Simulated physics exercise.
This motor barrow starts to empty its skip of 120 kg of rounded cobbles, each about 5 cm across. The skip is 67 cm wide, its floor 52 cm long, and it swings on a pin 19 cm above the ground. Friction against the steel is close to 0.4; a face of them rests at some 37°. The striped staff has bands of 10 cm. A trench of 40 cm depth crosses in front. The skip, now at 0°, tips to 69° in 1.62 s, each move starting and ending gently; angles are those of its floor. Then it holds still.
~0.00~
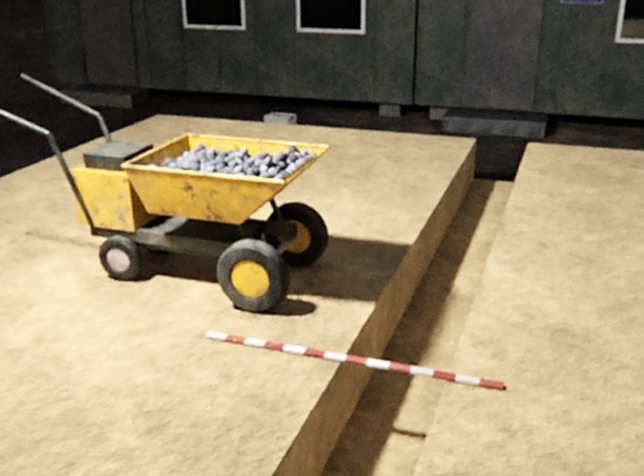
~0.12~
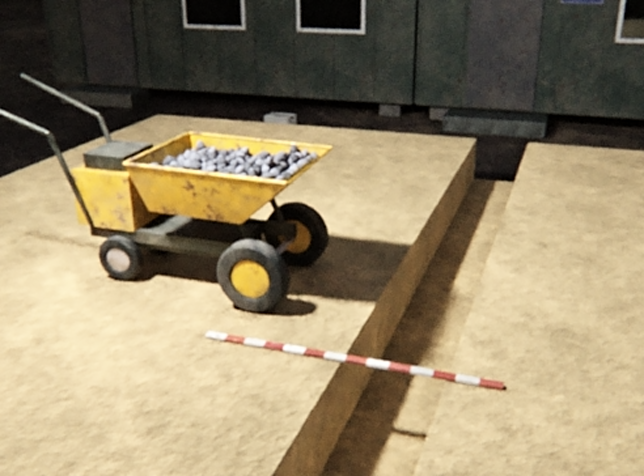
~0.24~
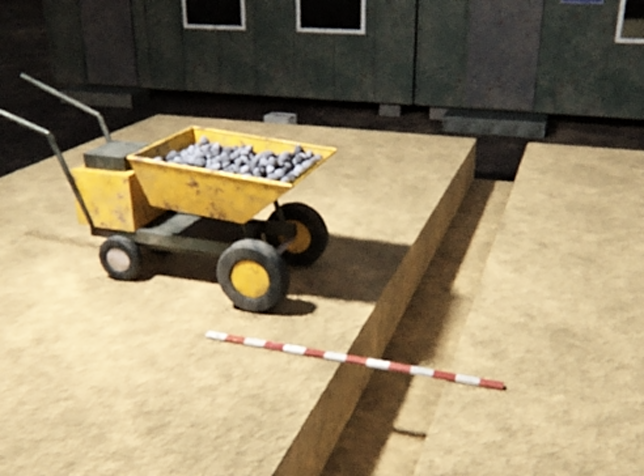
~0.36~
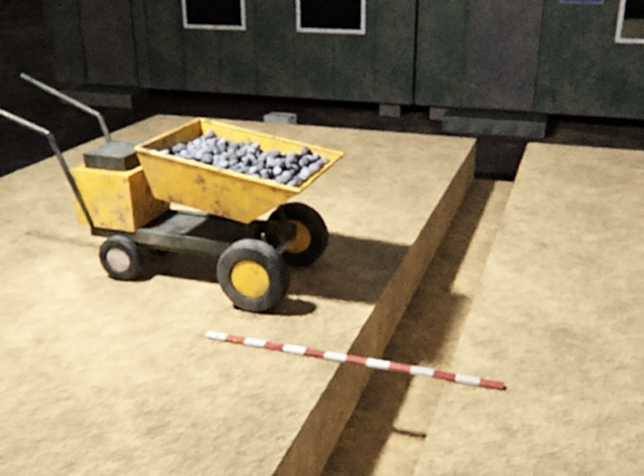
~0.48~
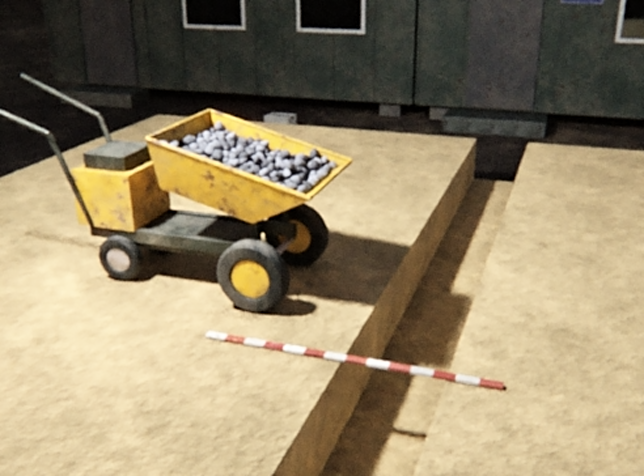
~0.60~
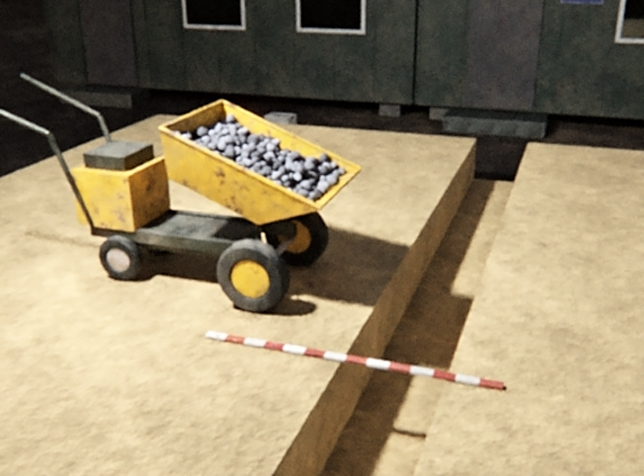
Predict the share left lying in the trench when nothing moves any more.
Close to 100 in a hundred.
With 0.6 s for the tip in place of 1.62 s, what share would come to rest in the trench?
Then about 95 per cent.
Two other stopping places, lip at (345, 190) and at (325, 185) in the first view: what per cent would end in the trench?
Near 60 per cent from the first place, 85 from the second.
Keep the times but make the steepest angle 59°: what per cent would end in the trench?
Then about 100 per cent.
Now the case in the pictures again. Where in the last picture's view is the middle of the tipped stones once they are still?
Near (429, 365).
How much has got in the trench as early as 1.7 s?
Some 65 per cent.
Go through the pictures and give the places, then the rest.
In the first frame, lip at (285, 183), floor tilted 0°, highest stones at (289, 160).
In the second frame, lip at (287, 184), floor tilted 1°, highest stones at (280, 160); the stones move at 0.2 m/s on average.
In the third frame, the skip is at 4°, its lip at (292, 187); the top of the load is at (239, 153); the stones move at 0.3 m/s on average.
In the fourth frame, lip at (300, 192), floor tilted 9°, highest stones at (202, 146); the stones move at 0.4 m/s on average.
In the fifth frame, lip at (310, 199), floor tilted 15°, highest stones at (210, 138); the stones move at 0.5 m/s on average.
In the sixth frame, the skip is at 21°, its lip at (321, 209); the top of the load is at (217, 129); the stones move at 0.5 m/s on average.
After 1.2 s the floor is at 58°; 99 % in the skip, 1 % in the trench; the foremost stones are at (385, 250).
After 1.7 s the floor is at 69°; 33 % in the skip, 67 % in the trench; the foremost stones are at (457, 376).
After 2.1 s the floor is at 69°; 8 % in the skip, 92 % in the trench; the foremost stones are at (457, 372).
After 4.0 s the floor is at 69°; 0 % in the skip, 100 % in the trench; the foremost stones are at (460, 364).
